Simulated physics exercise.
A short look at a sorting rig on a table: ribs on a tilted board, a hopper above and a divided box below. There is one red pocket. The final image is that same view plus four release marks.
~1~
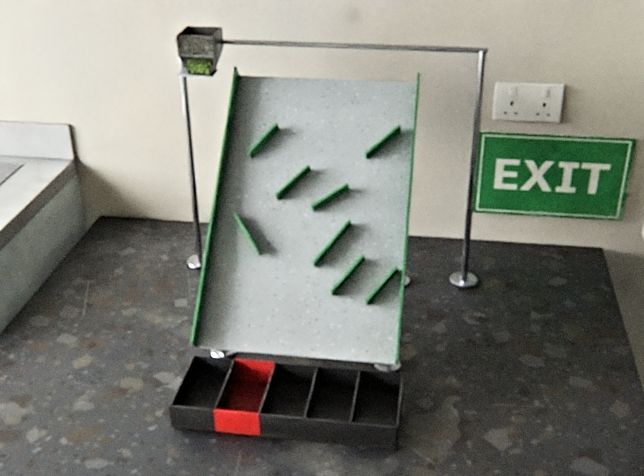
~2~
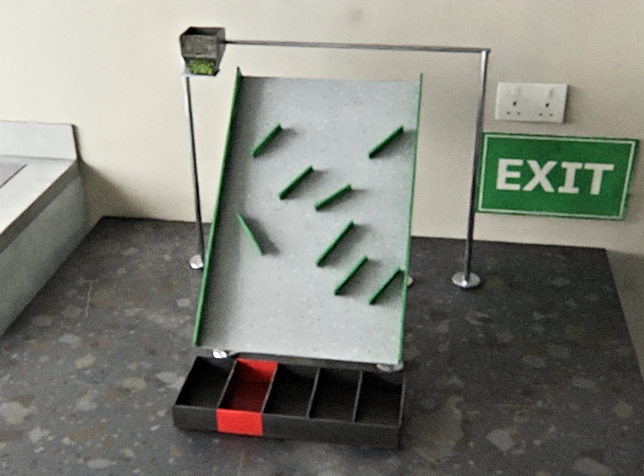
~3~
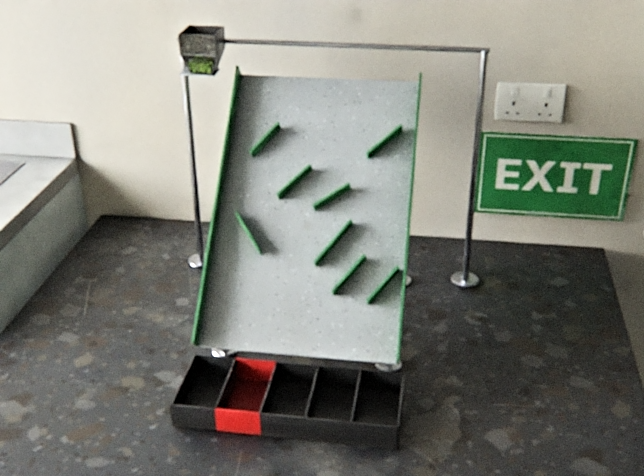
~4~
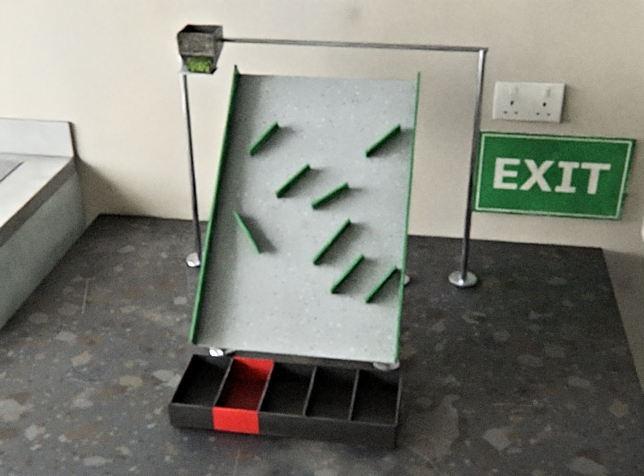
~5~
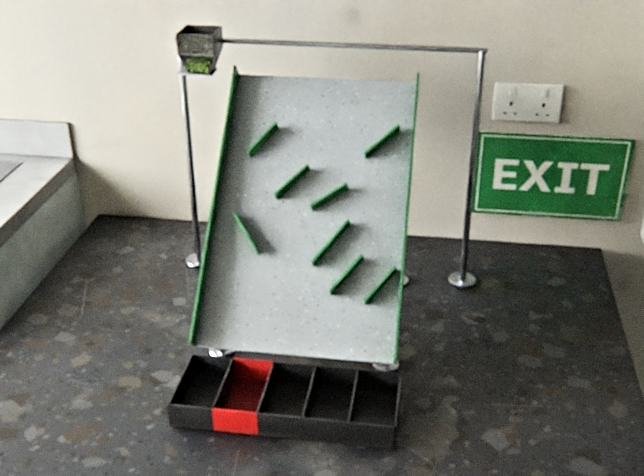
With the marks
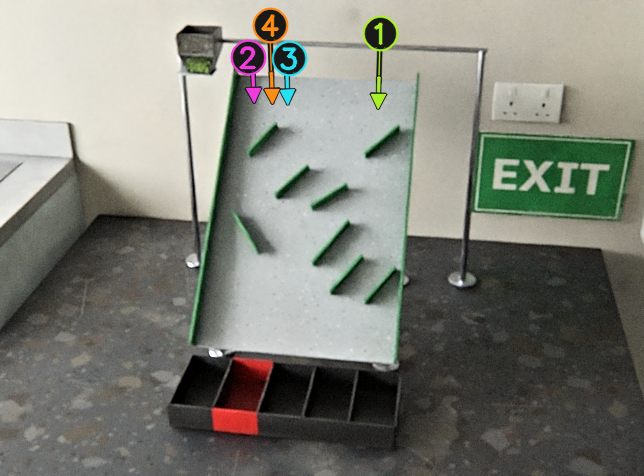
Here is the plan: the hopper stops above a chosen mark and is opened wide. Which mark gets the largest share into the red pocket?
1 beats the others.
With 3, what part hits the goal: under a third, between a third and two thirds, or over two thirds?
Under a third.
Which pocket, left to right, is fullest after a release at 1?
The second from the left.
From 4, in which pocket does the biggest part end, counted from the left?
It is the first one.
On the marked copy, mark 1 meets the board at (378, 103); mark 2 meets the board at (253, 97); mark 3 meets the board at (287, 98); mark 4 meets the board at (272, 98).
With 1, roughly half in the red pocket, roughly a third in other pockets, about a tenth outside the box.
With 2, just a few in the red pocket, almost all in other pockets, just a few outside the box.
With 3, about a tenth in the red pocket, the larger part in other pockets, just a few outside the box.
With 4, not one piece in the red pocket, almost all in other pockets, just a few outside the box.
